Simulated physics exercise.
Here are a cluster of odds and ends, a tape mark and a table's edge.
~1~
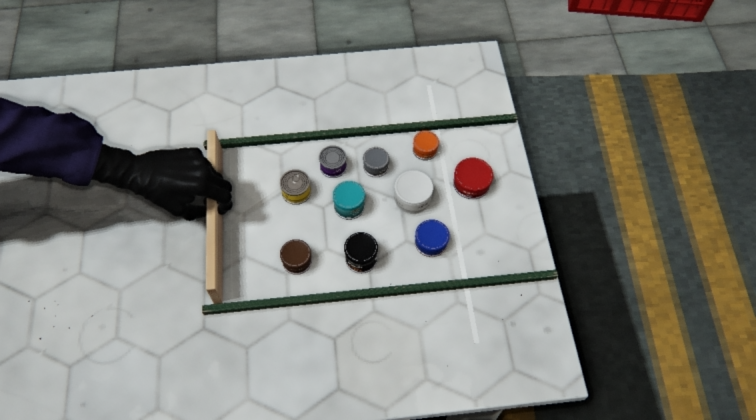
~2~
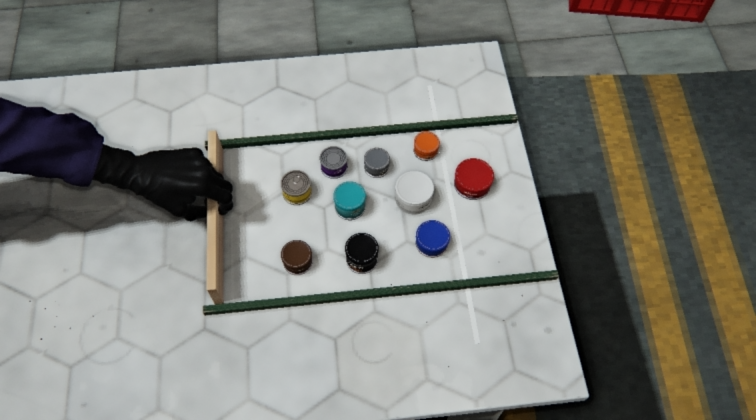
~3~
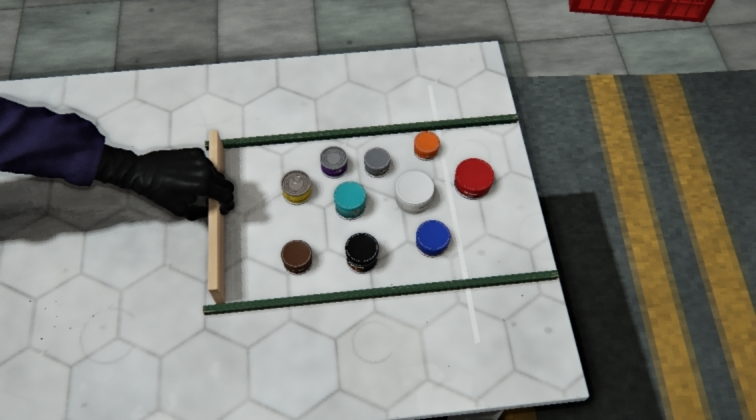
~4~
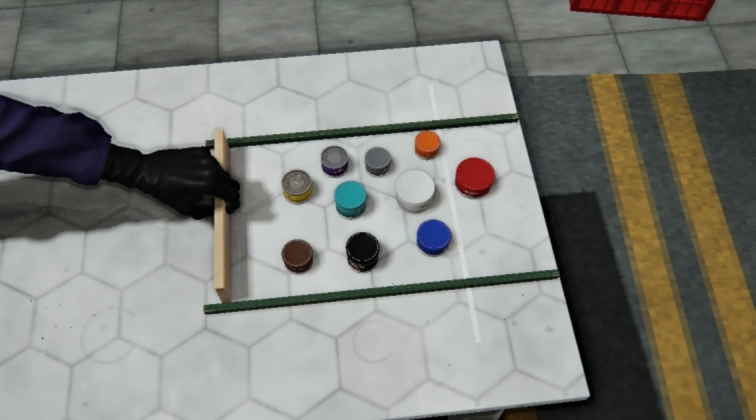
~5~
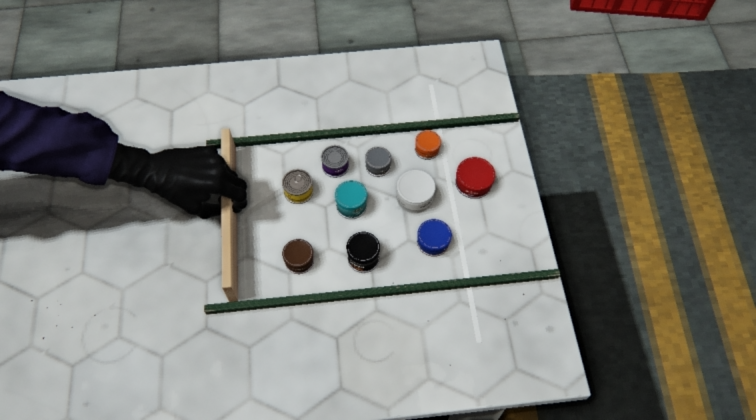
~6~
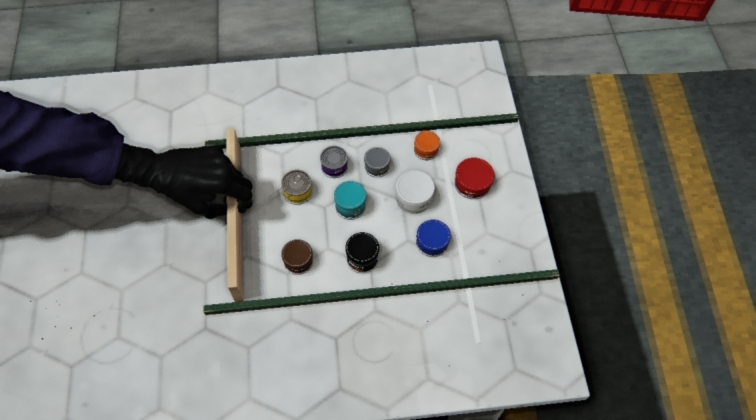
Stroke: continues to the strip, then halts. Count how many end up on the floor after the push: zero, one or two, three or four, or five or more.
Turns out the ones that don't stay up top number zero.
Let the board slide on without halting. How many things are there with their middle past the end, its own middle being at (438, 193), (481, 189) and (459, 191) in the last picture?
Respectively, 0, 1 and 0.
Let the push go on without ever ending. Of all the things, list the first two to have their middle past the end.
Order, earliest first: Red tin, white tub.
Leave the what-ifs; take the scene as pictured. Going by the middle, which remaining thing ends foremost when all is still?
That would be the red tin, which ends nearest.
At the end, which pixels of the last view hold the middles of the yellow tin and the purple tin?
The yellow tin at (462, 170), the purple tin at (456, 147).
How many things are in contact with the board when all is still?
Count recorded: 4.
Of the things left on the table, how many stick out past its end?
Things overhanging at the end: 1.
Soon after, none off yet; red tin at rest near (474, 178); orange pot at rest near (427, 146); blue tin at rest near (433, 238).
After that, none off yet; red tin at rest near (474, 178); orange pot at rest near (429, 145); blue tin displaced a little near (445, 234).
In the end, the number that fall off is zero.
